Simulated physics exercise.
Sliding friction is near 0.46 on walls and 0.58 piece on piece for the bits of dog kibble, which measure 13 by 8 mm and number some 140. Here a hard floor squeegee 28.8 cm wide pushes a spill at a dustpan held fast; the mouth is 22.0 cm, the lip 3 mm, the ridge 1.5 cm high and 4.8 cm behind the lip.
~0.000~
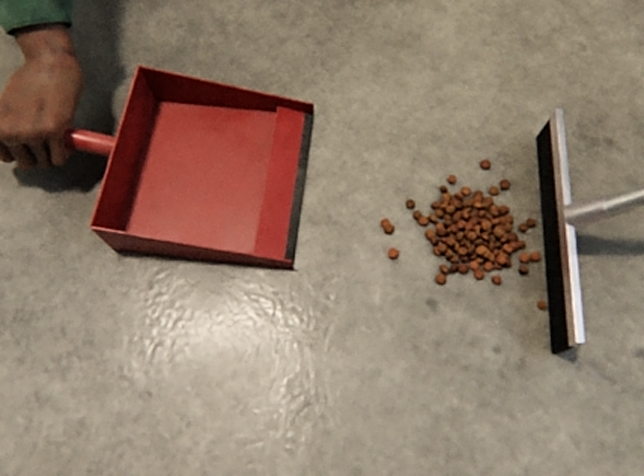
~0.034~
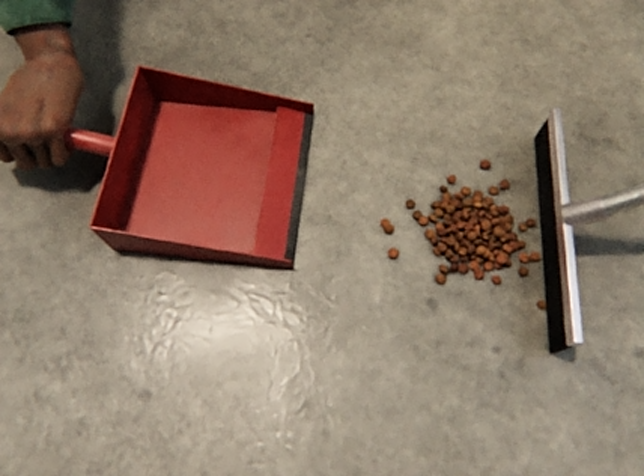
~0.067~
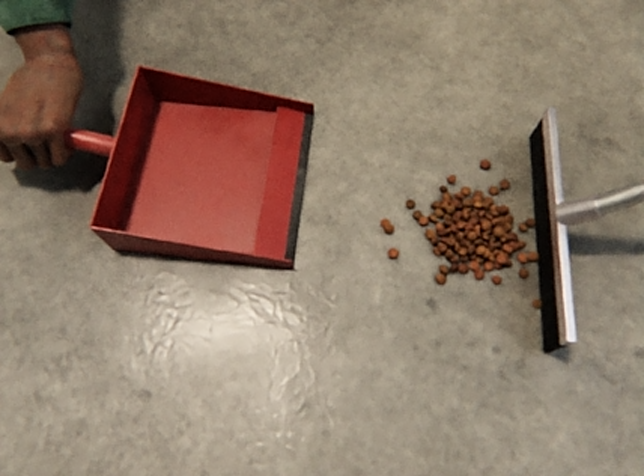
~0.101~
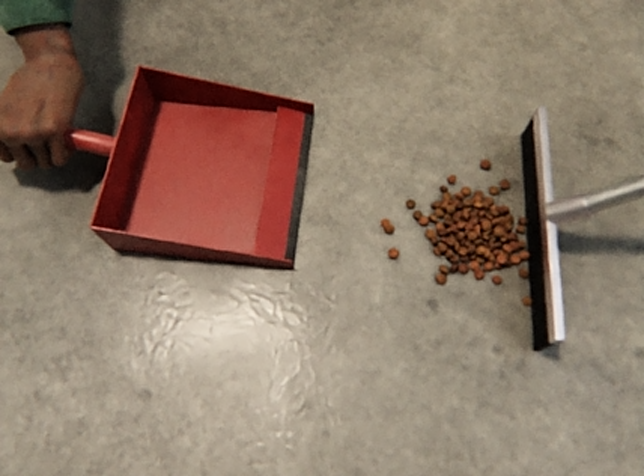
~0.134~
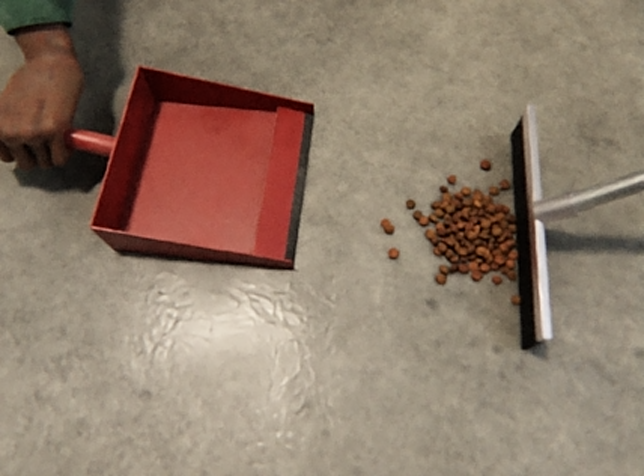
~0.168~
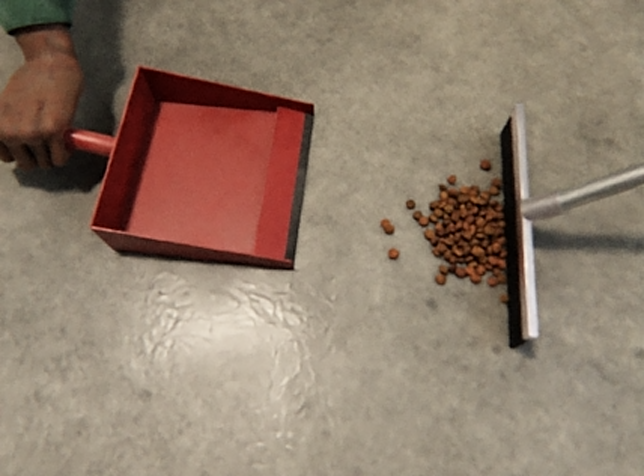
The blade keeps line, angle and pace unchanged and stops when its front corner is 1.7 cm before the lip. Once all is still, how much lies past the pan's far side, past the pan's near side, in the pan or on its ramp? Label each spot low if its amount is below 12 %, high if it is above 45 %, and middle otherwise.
Far side: Low, near side: Low, pan: High.
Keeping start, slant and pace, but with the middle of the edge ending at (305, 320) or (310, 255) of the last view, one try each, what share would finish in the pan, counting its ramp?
The two tries give about 25 and 45 percent.
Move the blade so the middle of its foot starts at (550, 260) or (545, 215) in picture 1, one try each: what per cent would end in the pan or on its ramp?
Roughly 55 % and 45 %.
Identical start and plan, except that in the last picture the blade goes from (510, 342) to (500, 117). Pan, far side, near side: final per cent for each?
Pan 50, far 0, near 20.
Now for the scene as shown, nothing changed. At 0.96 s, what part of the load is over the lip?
50 % so far.
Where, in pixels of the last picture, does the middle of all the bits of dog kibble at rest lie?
Estimated resting centre: Around (294, 208).
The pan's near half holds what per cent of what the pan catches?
Around 70 percent.
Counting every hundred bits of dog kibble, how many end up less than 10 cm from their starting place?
Roughly 0 in a hundred.
Then, at 0.46 s, middle of the blade 14 cm from the lip; 0 % over the lip, far side 0 %, near side 5 %.
After 0.65 s, middle of the blade 6 cm from the lip; 0 % over the lip, far side 0 %, near side 5 %.
After 0.96 s, middle of the blade 2 cm from the lip; 50 % over the lip, far side 0 %, near side 10 %.
At rest (1.4 s), far side 0 %, near side 10 %, pan 50 %, in front of the lip or behind the blade 40 %.
